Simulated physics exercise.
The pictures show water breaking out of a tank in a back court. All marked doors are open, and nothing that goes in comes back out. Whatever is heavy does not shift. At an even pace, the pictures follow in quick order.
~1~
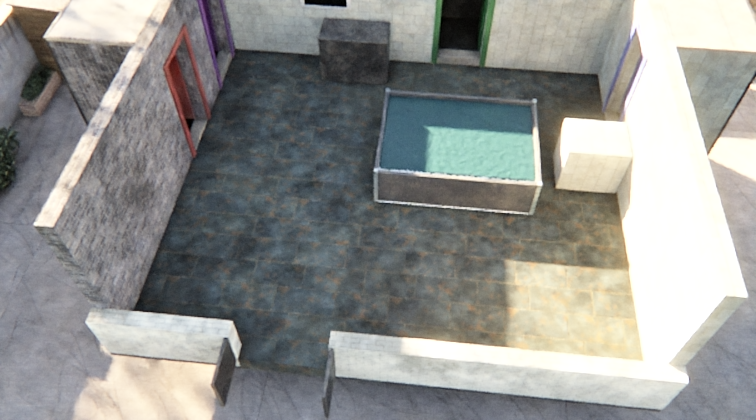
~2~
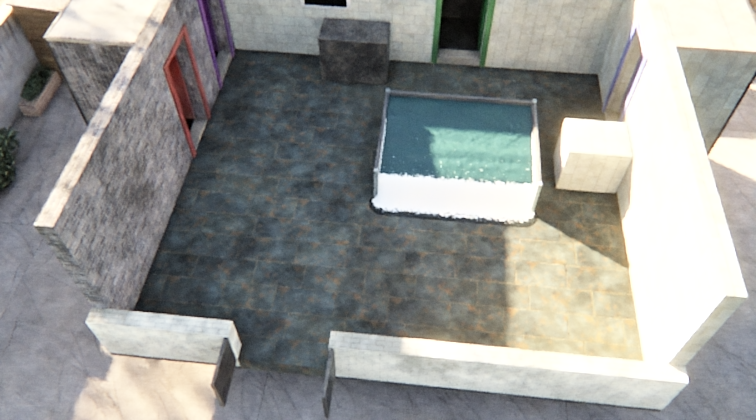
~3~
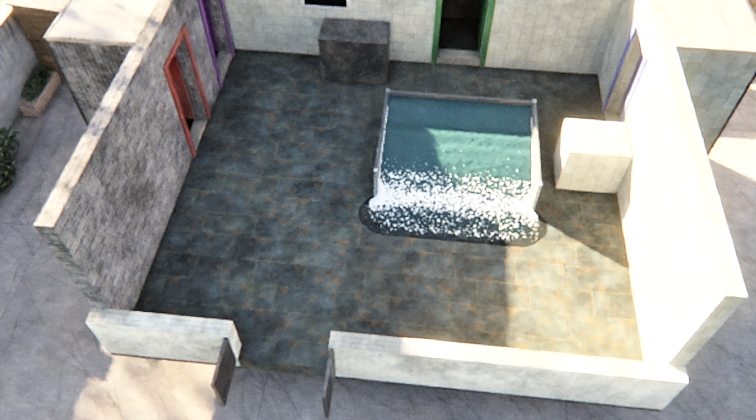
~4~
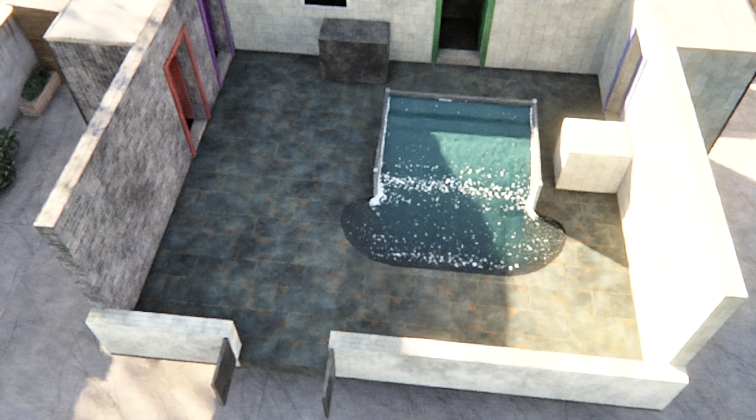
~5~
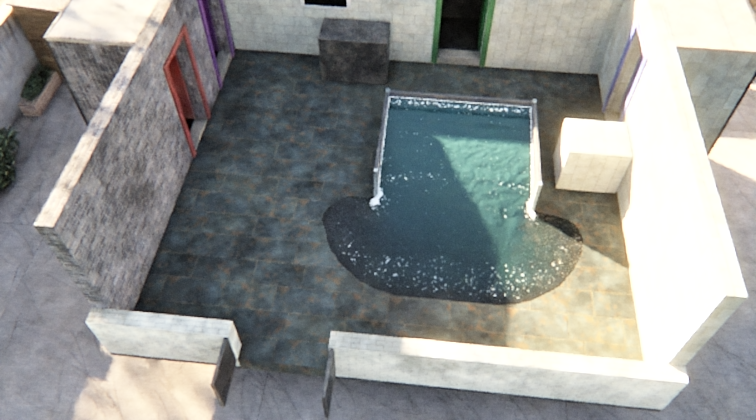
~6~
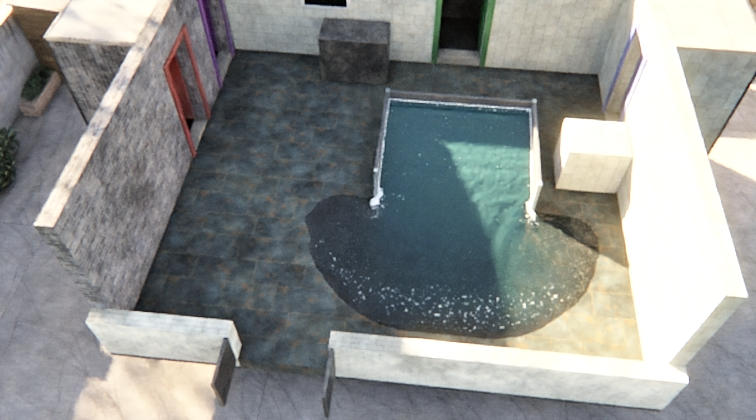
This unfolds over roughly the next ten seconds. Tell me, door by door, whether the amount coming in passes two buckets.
At the purple door it stays within two buckets; at the blue door it stays within two buckets; at the red door it stays within two buckets; at the green door it stays within two buckets.
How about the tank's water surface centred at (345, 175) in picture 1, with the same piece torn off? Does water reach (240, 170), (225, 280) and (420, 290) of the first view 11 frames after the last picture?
Going through them in turn: Still bare, waterlogged and waterlogged.
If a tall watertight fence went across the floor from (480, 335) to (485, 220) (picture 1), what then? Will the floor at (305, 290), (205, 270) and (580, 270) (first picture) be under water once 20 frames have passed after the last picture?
Taking the points in order, they are inundated, inundated and inundated.
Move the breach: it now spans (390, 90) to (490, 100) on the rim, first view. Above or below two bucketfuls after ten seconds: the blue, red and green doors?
In that case the blue door overshoots, while the red door overshoots and the green door overshoots.
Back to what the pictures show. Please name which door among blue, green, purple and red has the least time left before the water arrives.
The one in red.
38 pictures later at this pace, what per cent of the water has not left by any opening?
90 in a hundred.
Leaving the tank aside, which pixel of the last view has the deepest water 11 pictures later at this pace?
Roughly at (636, 384).
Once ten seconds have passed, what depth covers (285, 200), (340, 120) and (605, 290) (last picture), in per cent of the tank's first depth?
Some 8, 2 and 12 in a hundred.
A moment on, water covers 35 % of the floor; the purple door not reached, the blue door not reached, the red door not reached, the green door not reached.
Next, water covers 35 % of the floor; the purple door not reached, the blue door not reached, the red door not reached, the green door not reached.
Then, water covers 45 % of the floor; the purple door not reached, the blue door not reached, the red door not reached, the green door not reached.
Later, water covers 70 % of the floor; the purple door wet at the sill, nothing in, the blue door not reached, the red door wet at the sill, nothing in, the green door not reached.
In the end, water covers 90 % of the floor; the purple door wet at the sill, nothing in, the blue door wet at the sill, nothing in, the red door wet at the sill, nothing in, the green door wet at the sill, nothing in.
